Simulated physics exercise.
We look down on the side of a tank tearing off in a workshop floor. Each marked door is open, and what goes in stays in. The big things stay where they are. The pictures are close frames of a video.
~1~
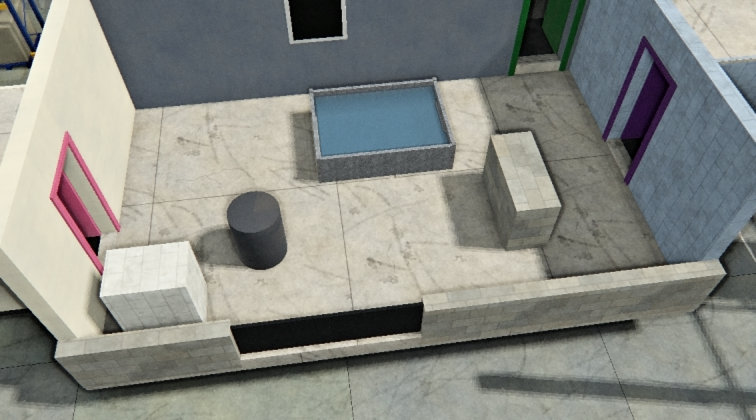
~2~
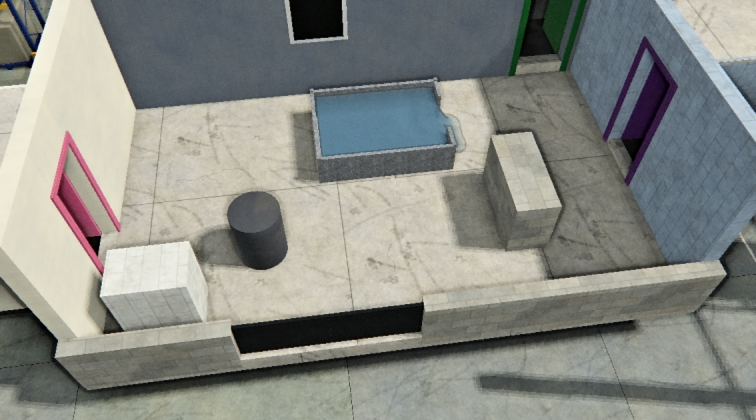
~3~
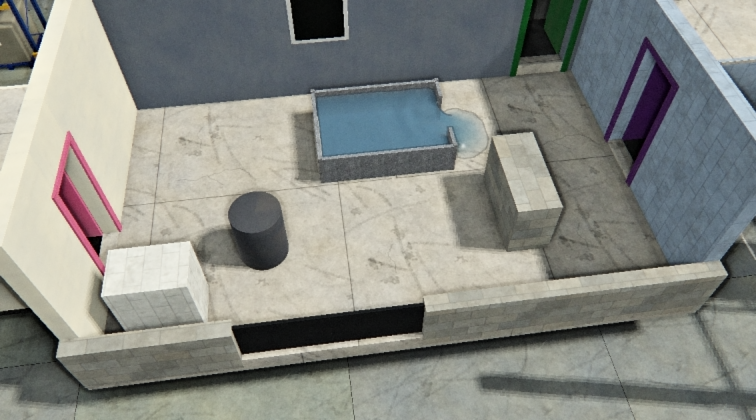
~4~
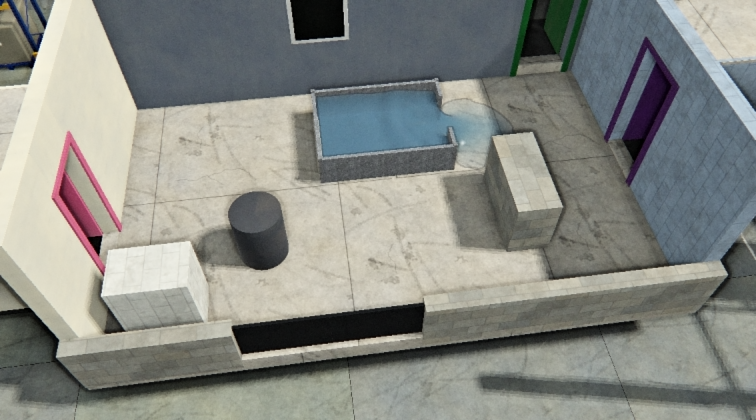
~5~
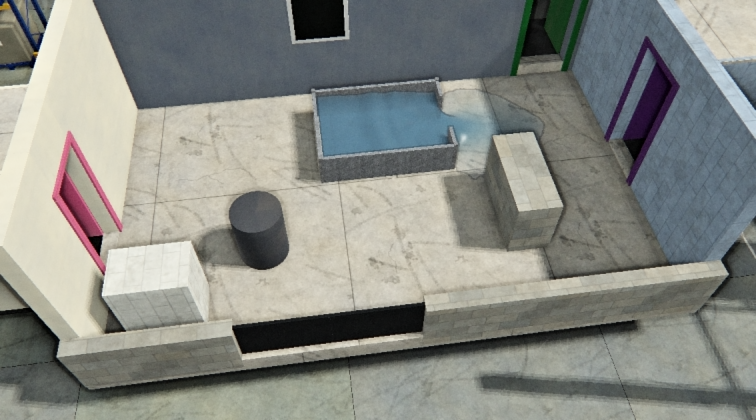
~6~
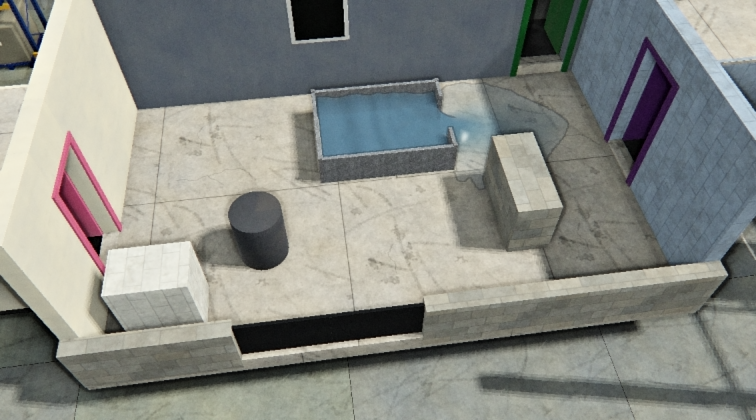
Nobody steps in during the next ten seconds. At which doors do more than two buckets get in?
In the end: The pink door admits no more than that; the green door admits no more than that; the purple door lets in a lot.
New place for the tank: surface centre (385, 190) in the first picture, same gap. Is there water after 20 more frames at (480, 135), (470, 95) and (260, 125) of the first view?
As listed: Flooded, flooded, dry.
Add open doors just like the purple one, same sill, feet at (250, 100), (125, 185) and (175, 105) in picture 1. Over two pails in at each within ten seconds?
As listed: Holds, lets less in, is under.
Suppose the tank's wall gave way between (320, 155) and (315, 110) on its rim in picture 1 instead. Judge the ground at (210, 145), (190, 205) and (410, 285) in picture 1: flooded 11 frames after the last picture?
One after the other: Flooded, under water, no water.
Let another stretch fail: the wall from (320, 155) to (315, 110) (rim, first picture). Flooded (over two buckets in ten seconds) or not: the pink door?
The pink door passes that mark.
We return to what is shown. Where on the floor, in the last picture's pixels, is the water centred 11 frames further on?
Close to (445, 135).
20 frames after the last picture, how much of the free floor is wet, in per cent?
Close to 25 %.
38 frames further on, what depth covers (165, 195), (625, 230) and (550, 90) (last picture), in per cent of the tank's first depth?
In that order: 0, 14 and 25 per cent.
A moment on, water covers 20 % of the floor; the pink door not reached, the green door wet at the sill, nothing in, the purple door wet at the sill, nothing in.
Next, water covers 20 % of the floor; the pink door not reached, the green door wet at the sill, nothing in, the purple door under two buckets in.
Then, water covers 25 % of the floor; the pink door not reached, the green door wet at the sill, nothing in, the purple door over two buckets in.
Later, water covers 40 % of the floor; the pink door not reached, the green door wet at the sill, nothing in, the purple door far over two buckets in.
In the end, water covers 70 % of the floor; the pink door not reached, the green door wet at the sill, nothing in, the purple door far over two buckets in.
